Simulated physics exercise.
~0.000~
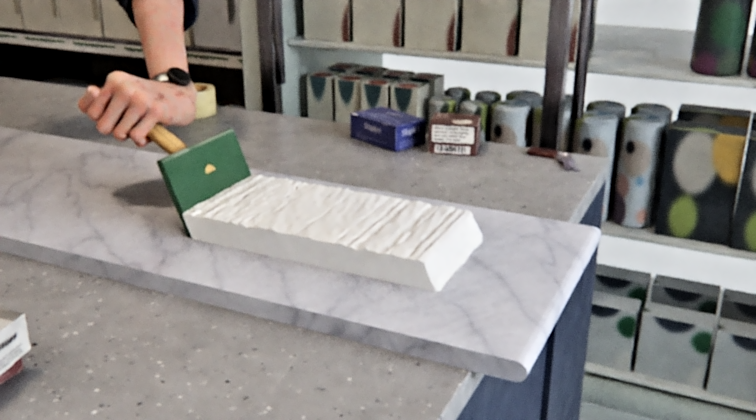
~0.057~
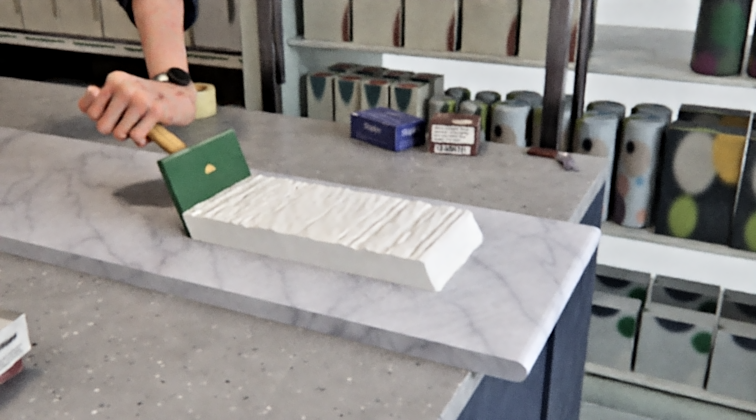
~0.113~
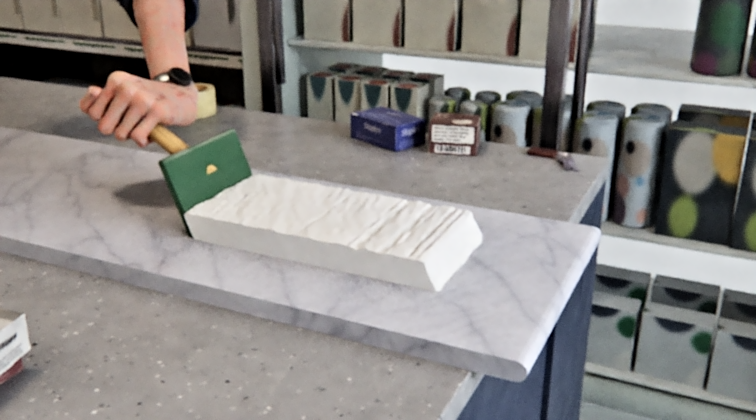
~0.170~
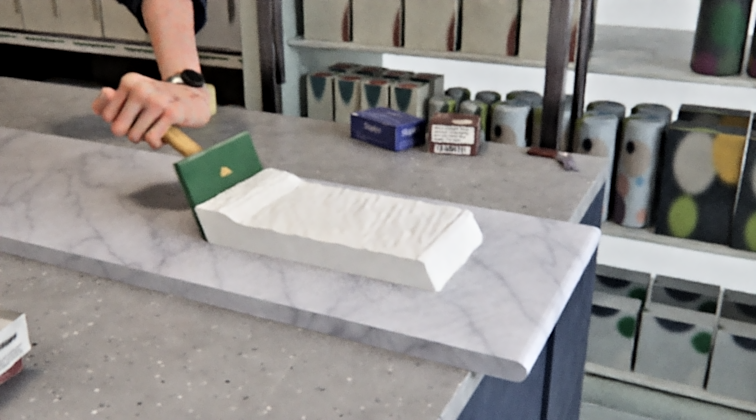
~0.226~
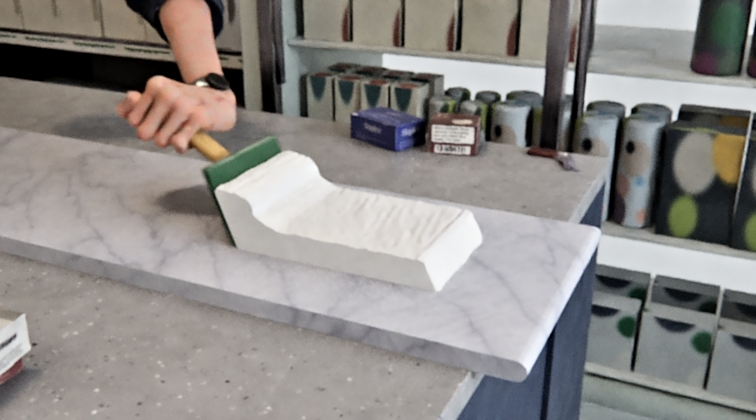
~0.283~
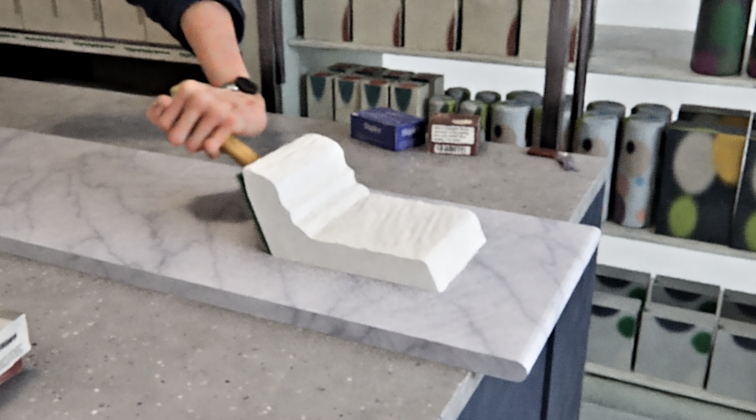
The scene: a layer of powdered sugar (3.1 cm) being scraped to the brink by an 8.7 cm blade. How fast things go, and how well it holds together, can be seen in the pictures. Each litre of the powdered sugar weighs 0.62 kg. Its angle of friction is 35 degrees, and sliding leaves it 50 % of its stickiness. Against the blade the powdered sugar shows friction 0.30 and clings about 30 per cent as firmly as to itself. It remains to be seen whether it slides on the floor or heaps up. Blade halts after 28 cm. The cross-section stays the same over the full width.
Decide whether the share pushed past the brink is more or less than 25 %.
Well, it settles beneath 25 percent.
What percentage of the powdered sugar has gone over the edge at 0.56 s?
I'd say close to 0 in a hundred.
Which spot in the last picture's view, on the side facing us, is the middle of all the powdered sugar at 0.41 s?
Close to (394, 251) in the last picture.
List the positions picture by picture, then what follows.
The first frame shows foot of the blade at (193, 239), not yet moved; front end of the powdered sugar at (434, 287), piled 3.1 cm high.
The second frame shows foot of the blade at (193, 239), not yet moved; front end of the powdered sugar at (434, 287), piled 3.1 cm high.
The third frame shows foot of the blade at (194, 239), moved 2 mm; front end of the powdered sugar at (434, 287), piled 3.1 cm high.
The fourth frame shows foot of the blade at (209, 243), moved 2.3 cm; front end of the powdered sugar at (434, 287), piled 4.2 cm high.
The fifth frame shows foot of the blade at (238, 249), moved 6.3 cm; front end of the powdered sugar at (434, 291), piled 6.8 cm high.
The sixth frame shows foot of the blade at (273, 257), moved 11 cm; front end of the powdered sugar at (437, 291), piled 9.6 cm high.
By 0.41 s, 0 % has gone over the edge.
By 0.56 s, 0 % has gone over the edge.
By 0.70 s, 11 % has gone over the edge.
By 0.85 s, 11 % has gone over the edge.
By 0.91 s, at the end, 11 % has gone over the edge.
